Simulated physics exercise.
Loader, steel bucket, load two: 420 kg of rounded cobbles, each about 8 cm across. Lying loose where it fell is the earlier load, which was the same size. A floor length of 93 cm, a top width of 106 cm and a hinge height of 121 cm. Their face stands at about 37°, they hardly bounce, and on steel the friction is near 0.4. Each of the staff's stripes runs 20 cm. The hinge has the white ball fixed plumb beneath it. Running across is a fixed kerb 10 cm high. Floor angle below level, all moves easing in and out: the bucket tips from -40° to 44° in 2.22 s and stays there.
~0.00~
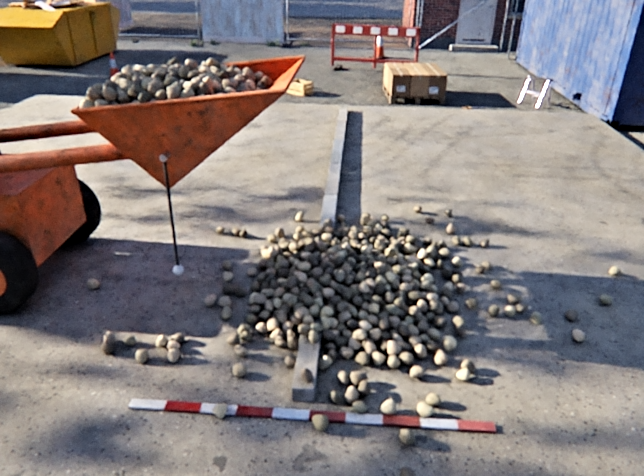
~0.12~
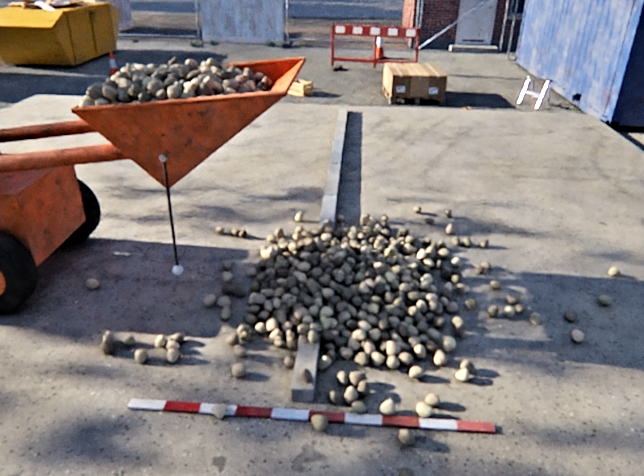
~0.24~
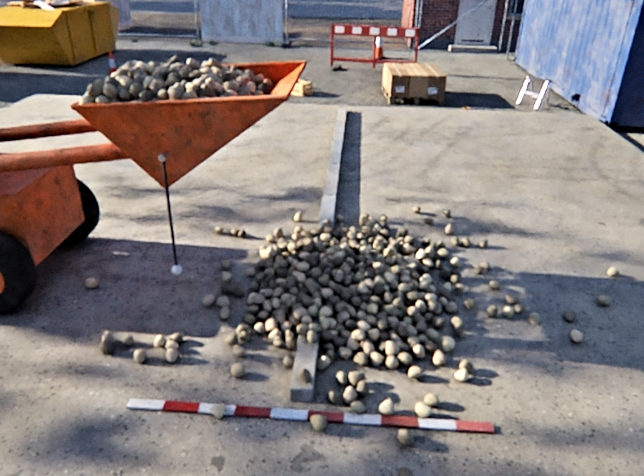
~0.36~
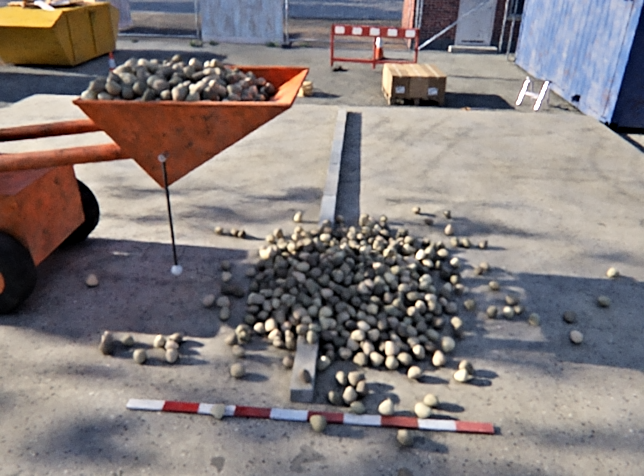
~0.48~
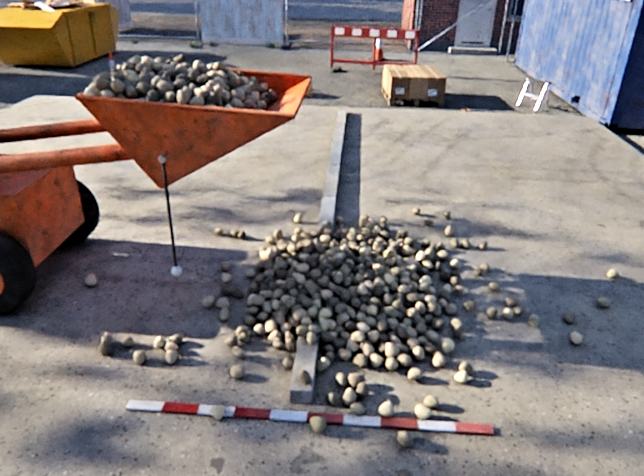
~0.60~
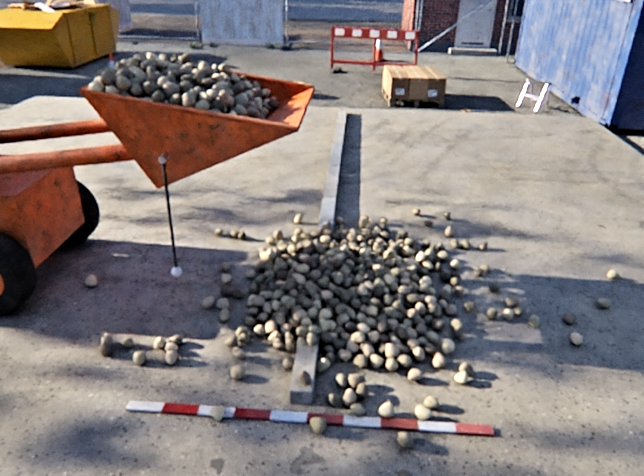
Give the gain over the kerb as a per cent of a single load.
44 %.
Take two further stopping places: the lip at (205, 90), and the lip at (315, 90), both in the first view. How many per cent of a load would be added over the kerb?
Some 0 percent first and 65 percent second.
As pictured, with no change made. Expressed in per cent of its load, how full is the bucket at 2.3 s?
Roughly 5 per cent remains inside.
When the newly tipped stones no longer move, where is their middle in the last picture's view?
I'd say close to (316, 268).
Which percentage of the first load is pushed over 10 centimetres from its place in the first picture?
Roughly 15 percent.
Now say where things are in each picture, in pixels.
The first picture shows lip at (285, 91), floor tilted -40°, highest stones at (185, 70). The earlier load is highest near (330, 267), 23 cm above ground level, 31 % on this side of the kerb, 70 % over the kerb.
In the second picture, the bucket is at -39°, its lip at (286, 93); the top of the load is at (178, 72); the stones move at 0.1 m/s on average.
In the third picture, the bucket is at -37°, its lip at (287, 98); the top of the load is at (173, 70); the stones move at 0.1 m/s on average.
In the fourth picture, the bucket is at -34°, its lip at (291, 106); the top of the load is at (163, 68); the stones move at 0.1 m/s on average.
The fifth picture shows lip at (294, 117), floor tilted -30°, highest stones at (153, 66); the stones move at 0.2 m/s on average.
The sixth picture shows lip at (298, 129), floor tilted -25°, highest stones at (147, 62); the stones move at 0.2 m/s on average.
After 1.7 s the floor is at 31°; in per cent of one load, 85 in the bucket, 44 on this side of the kerb, 72 over the kerb; the foremost stones are at (572, 319).
After 2.3 s the floor is at 44°; in per cent of one load, 7 in the bucket, 88 on this side of the kerb, 107 over the kerb; the foremost stones are at (572, 319).
After 2.7 s the floor is at 44°; in per cent of one load, 0 in the bucket, 87 on this side of the kerb, 114 over the kerb; the foremost stones are at (572, 319).
After 5.2 s the floor is at 44°; in per cent of one load, 0 in the bucket, 87 on this side of the kerb, 114 over the kerb; the foremost stones are at (571, 317). Net gain over the kerb, 44.
